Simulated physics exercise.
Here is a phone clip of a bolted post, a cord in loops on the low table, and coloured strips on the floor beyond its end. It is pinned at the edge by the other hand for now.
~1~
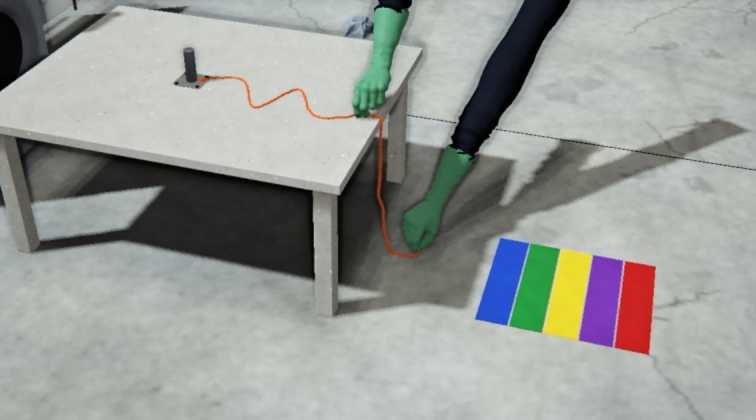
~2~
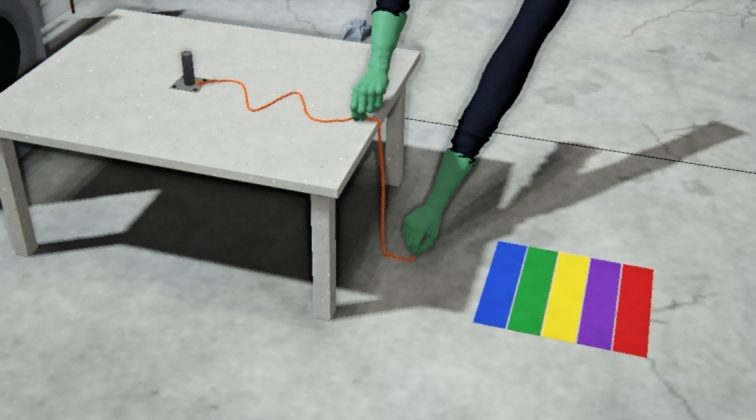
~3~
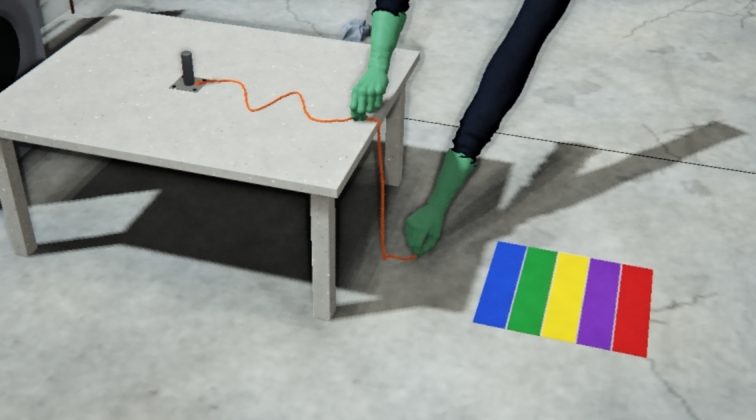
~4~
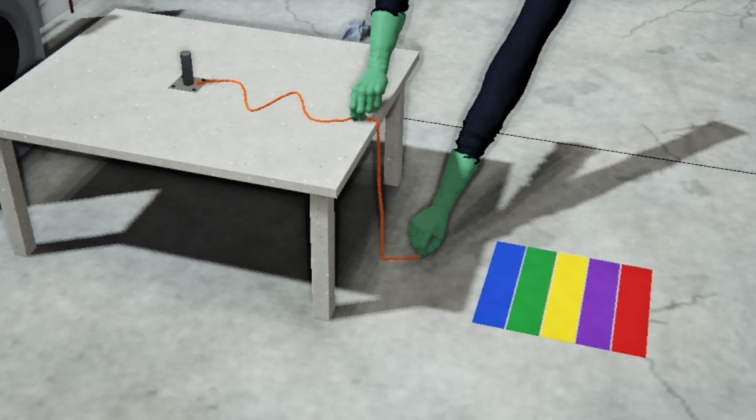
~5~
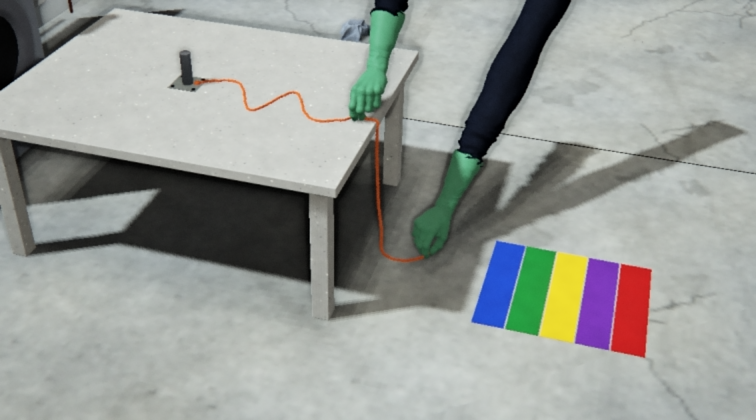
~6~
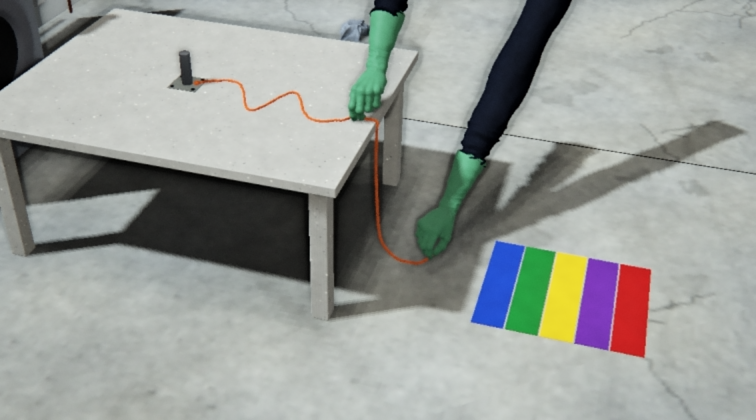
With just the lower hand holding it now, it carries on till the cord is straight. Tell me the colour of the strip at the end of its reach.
It is red.
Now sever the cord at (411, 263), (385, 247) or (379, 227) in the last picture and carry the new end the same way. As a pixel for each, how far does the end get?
So, going through them: (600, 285) first, (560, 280) next, (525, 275) last.
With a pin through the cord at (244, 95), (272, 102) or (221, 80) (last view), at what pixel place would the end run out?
Per try (px, approx.): (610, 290); (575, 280); (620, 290).
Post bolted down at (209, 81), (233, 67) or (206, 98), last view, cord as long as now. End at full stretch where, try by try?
You'd find it around (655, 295), then (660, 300), and finally (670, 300).
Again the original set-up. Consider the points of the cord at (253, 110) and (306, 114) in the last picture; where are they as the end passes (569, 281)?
You'll find them at about (295, 104) and about (379, 139).
Early on, end near (569, 281); over yellow.
Midway, end near (608, 288); over purple.
At the end of the slack, end near (633, 293); over red. It gets as far as the red strip.
